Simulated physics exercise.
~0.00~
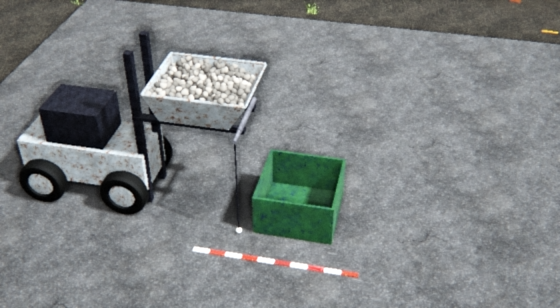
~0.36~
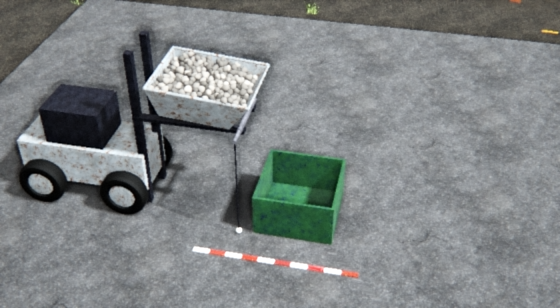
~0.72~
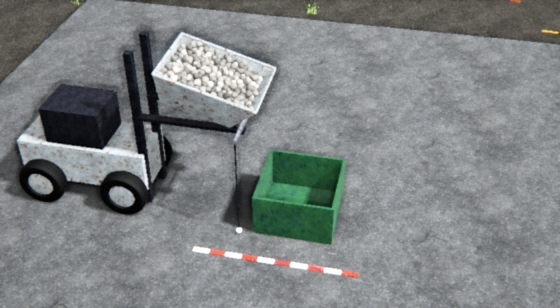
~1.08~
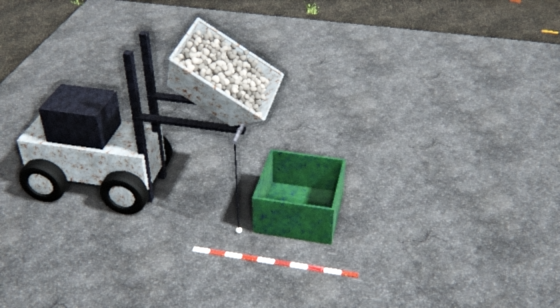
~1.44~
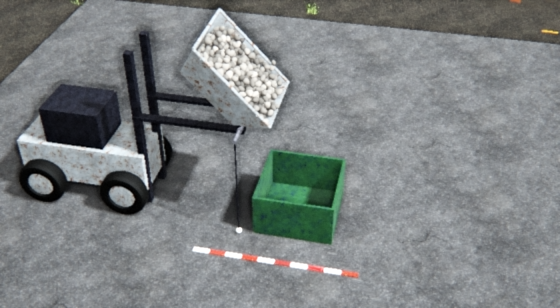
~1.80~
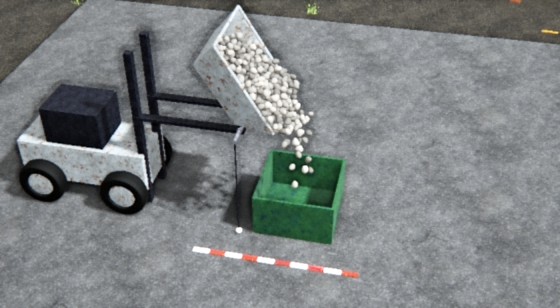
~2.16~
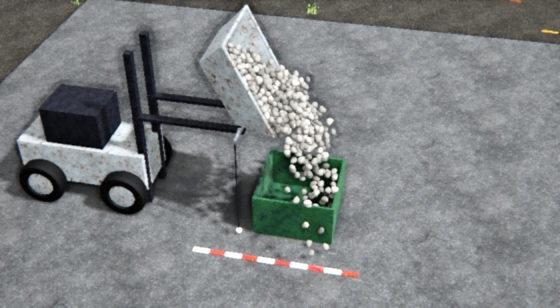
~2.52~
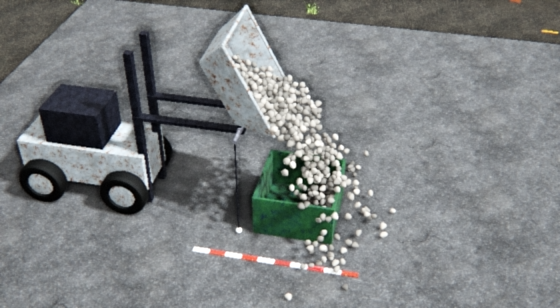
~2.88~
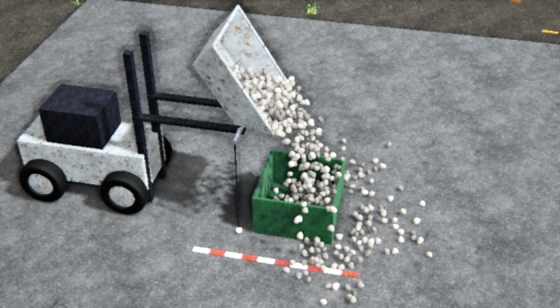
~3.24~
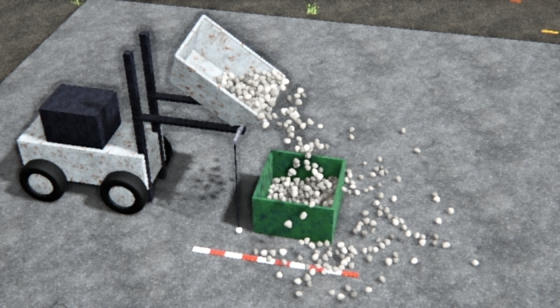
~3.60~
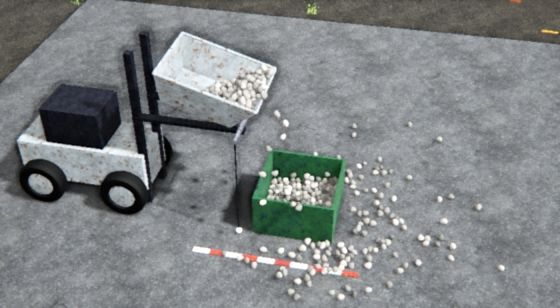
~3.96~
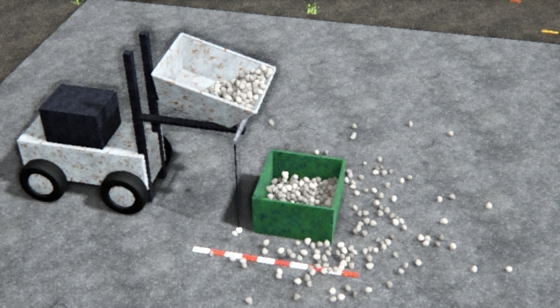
A forklift tips pale stones into a green bin, spilling some, then levels its skip partway.
